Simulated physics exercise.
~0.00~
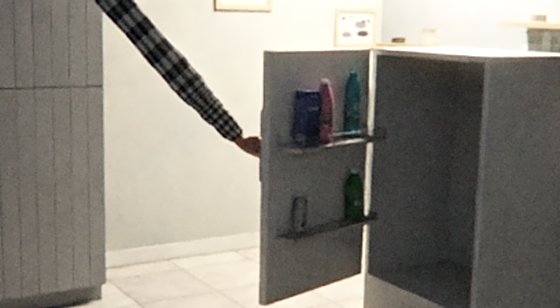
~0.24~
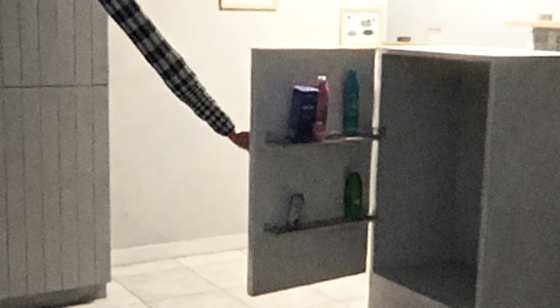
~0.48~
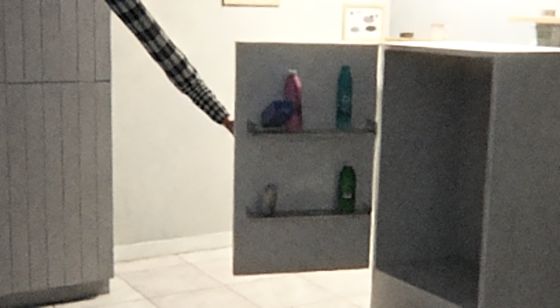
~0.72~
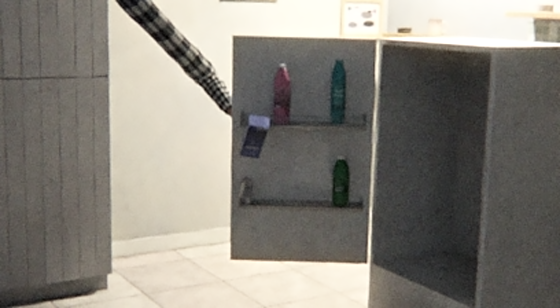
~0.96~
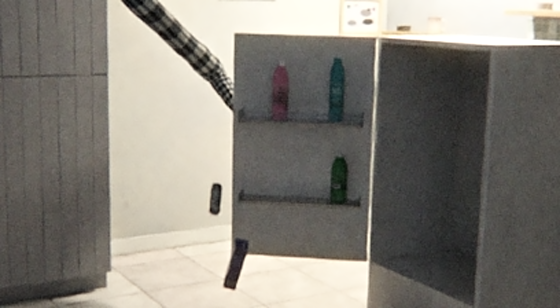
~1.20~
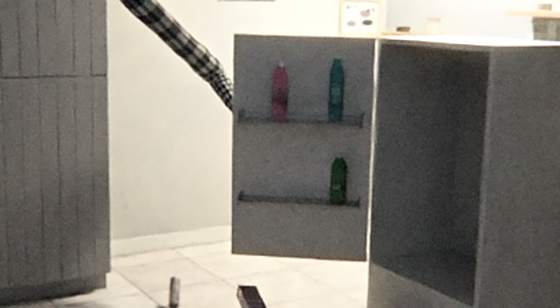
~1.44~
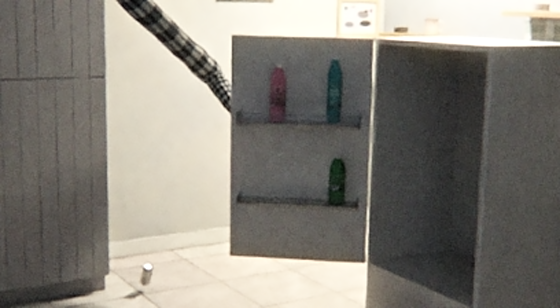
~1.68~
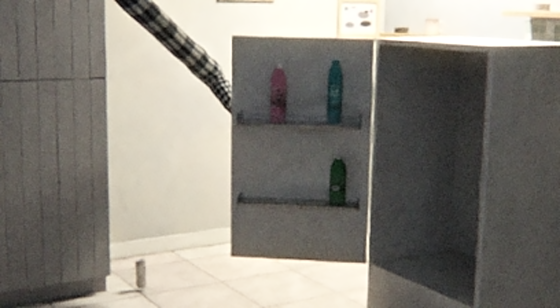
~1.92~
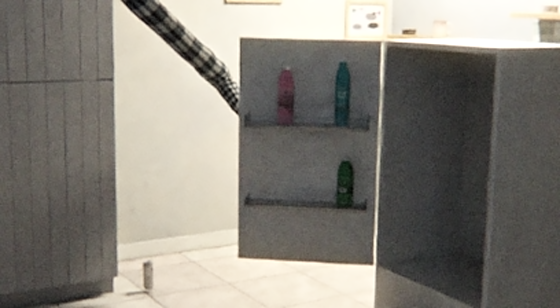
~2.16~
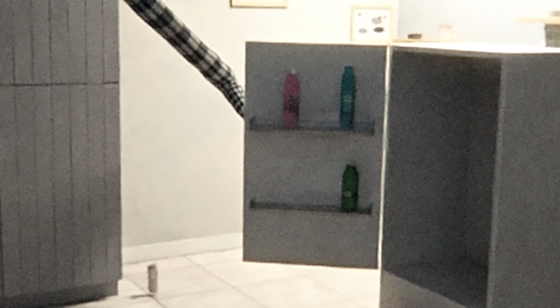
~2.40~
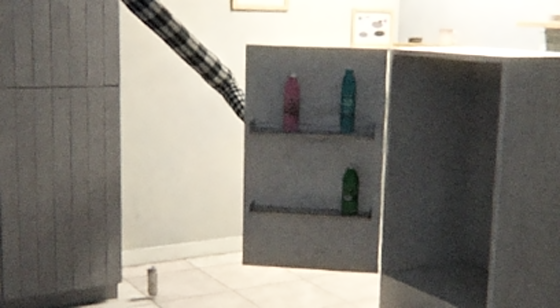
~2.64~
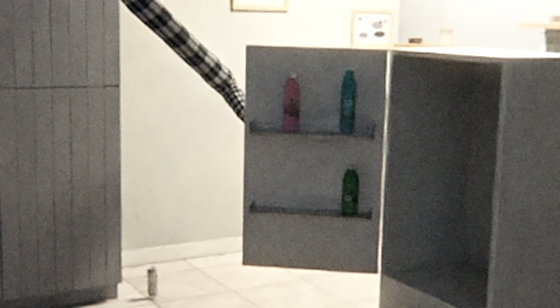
A hand in a checked sleeve swung a door with two racks wider open, and a dark blue carton and a small can tumbled off its left side to the floor, while the pink, turquoise and green bottles stayed standing in the racks.
